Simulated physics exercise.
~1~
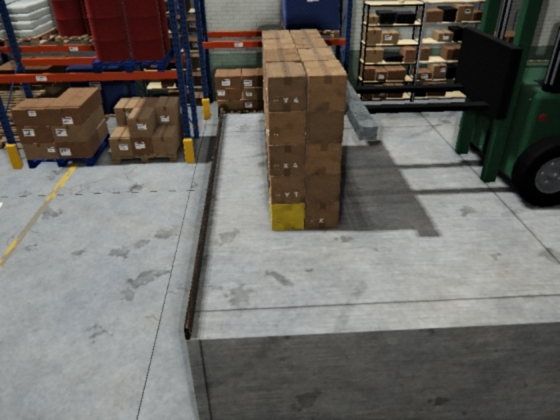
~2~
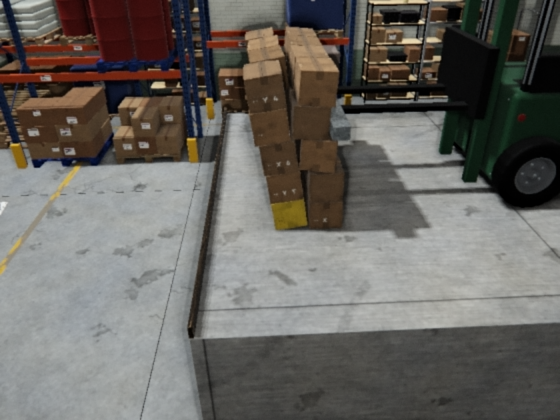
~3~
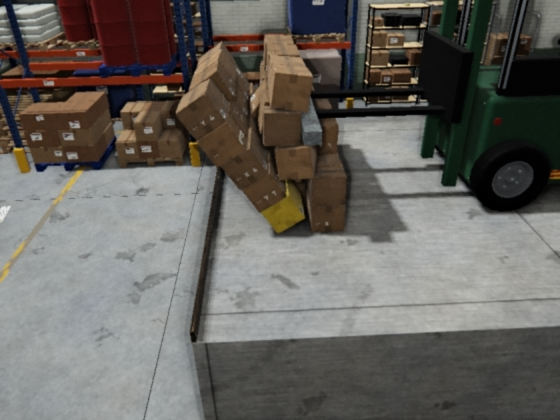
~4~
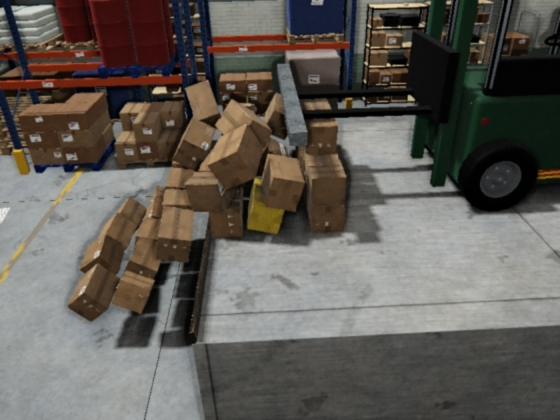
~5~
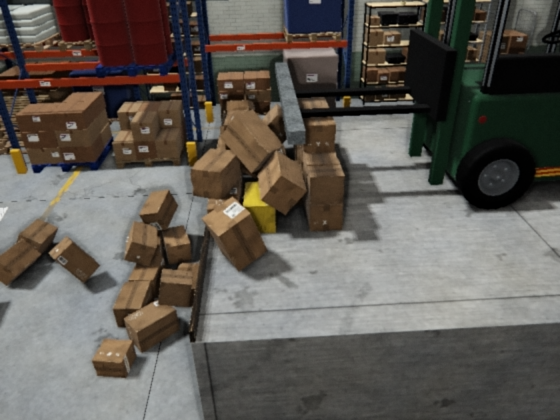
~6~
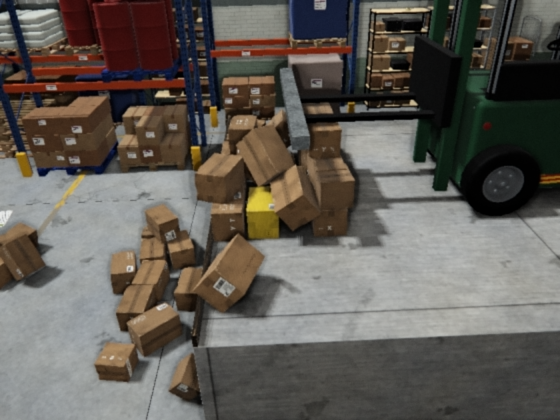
Green forklift pushing a beam into a carton stack, toppling boxes left over the deck edge, leaving the yellow one among the heap.
